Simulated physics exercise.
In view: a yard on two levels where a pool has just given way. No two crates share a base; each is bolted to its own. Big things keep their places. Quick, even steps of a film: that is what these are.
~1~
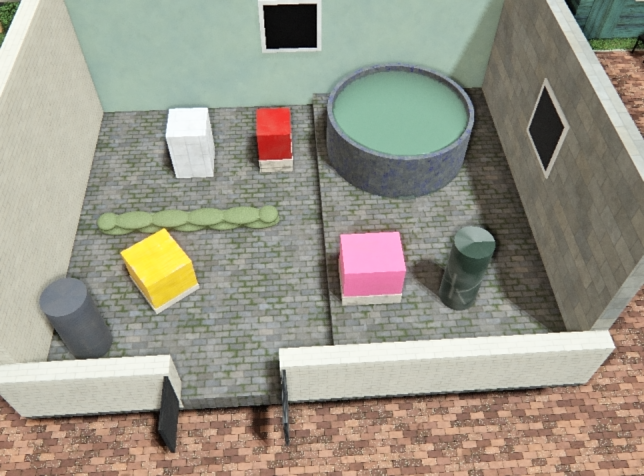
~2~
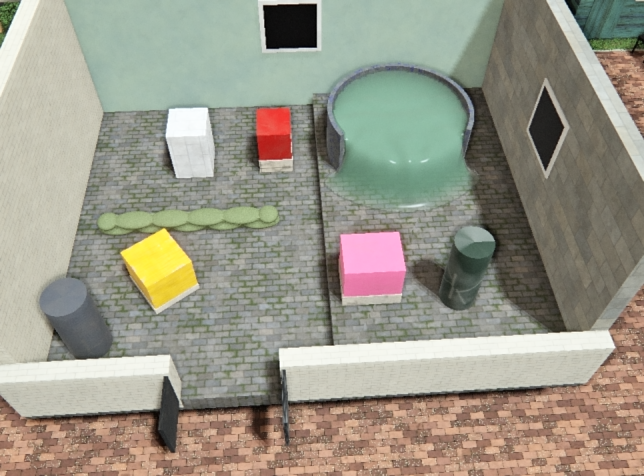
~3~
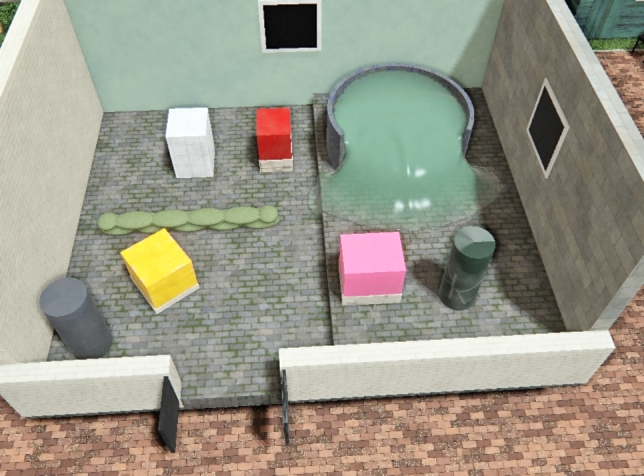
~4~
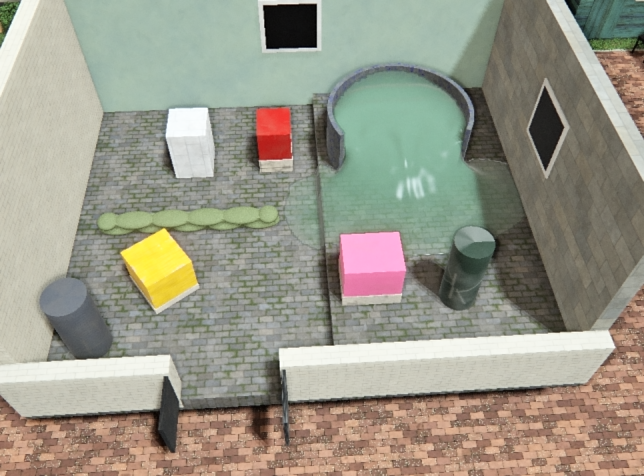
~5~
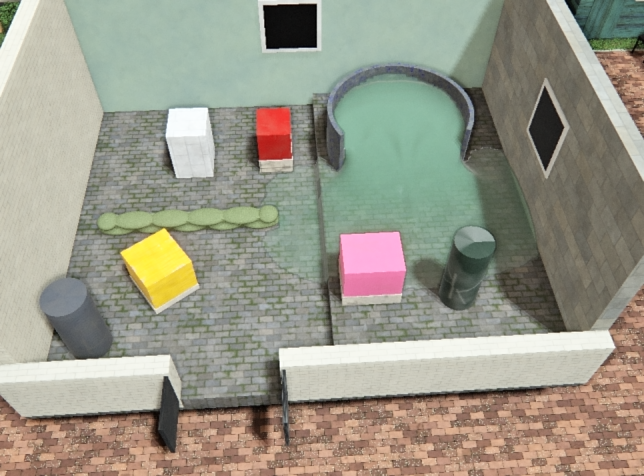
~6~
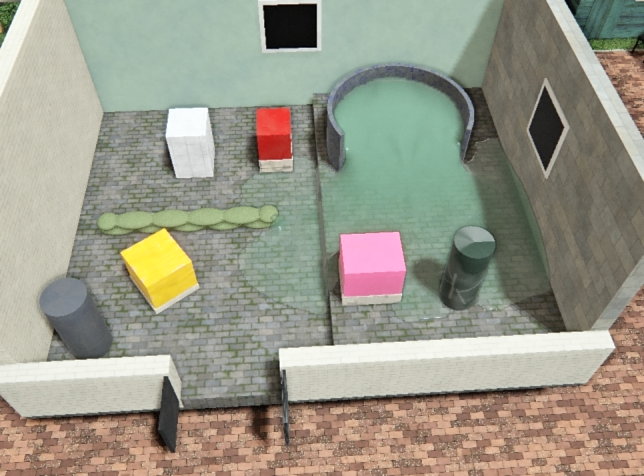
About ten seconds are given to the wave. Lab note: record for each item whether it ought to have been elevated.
At the end, the yellow crate is left wet; the pink crate is left wet; the red crate is left dry.
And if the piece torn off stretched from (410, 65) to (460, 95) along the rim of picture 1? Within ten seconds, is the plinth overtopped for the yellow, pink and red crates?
I'd expect the yellow crate goes wet, the pink crate remains untouched, and the red crate remains untouched.
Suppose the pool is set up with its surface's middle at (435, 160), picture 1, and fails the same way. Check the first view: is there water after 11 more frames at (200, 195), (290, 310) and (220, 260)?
As listed: No water, under water, wet.
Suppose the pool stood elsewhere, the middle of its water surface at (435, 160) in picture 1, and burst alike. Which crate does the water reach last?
The red crate.
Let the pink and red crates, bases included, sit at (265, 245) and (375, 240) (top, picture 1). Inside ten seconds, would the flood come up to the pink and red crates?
Looking at both, the pink crate gets submerged, and the red crate gets submerged.
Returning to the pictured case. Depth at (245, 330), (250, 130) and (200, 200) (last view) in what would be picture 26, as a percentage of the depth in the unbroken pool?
Roughly 8 per cent, 0 per cent and 0 per cent.
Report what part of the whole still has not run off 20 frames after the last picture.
96 %.
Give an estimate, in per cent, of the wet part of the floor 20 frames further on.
Some 65 in a hundred.
A moment on, water covers 45 % of the floor; the yellow crate water round its plinth, the pink crate water round its plinth, the red crate water round its plinth.
Next, water covers 55 % of the floor; the yellow crate water round its plinth, the pink crate water round its plinth, the red crate water round its plinth.
Then, water covers 65 % of the floor; the yellow crate water round its plinth, the pink crate water round its plinth, the red crate water round its plinth.
Later, water covers 85 % of the floor; the yellow crate water round its plinth, the pink crate water round its plinth, the red crate water round its plinth.
In the end, water covers 95 % of the floor; the yellow crate was topped, the pink crate was topped, the red crate stayed above the water.
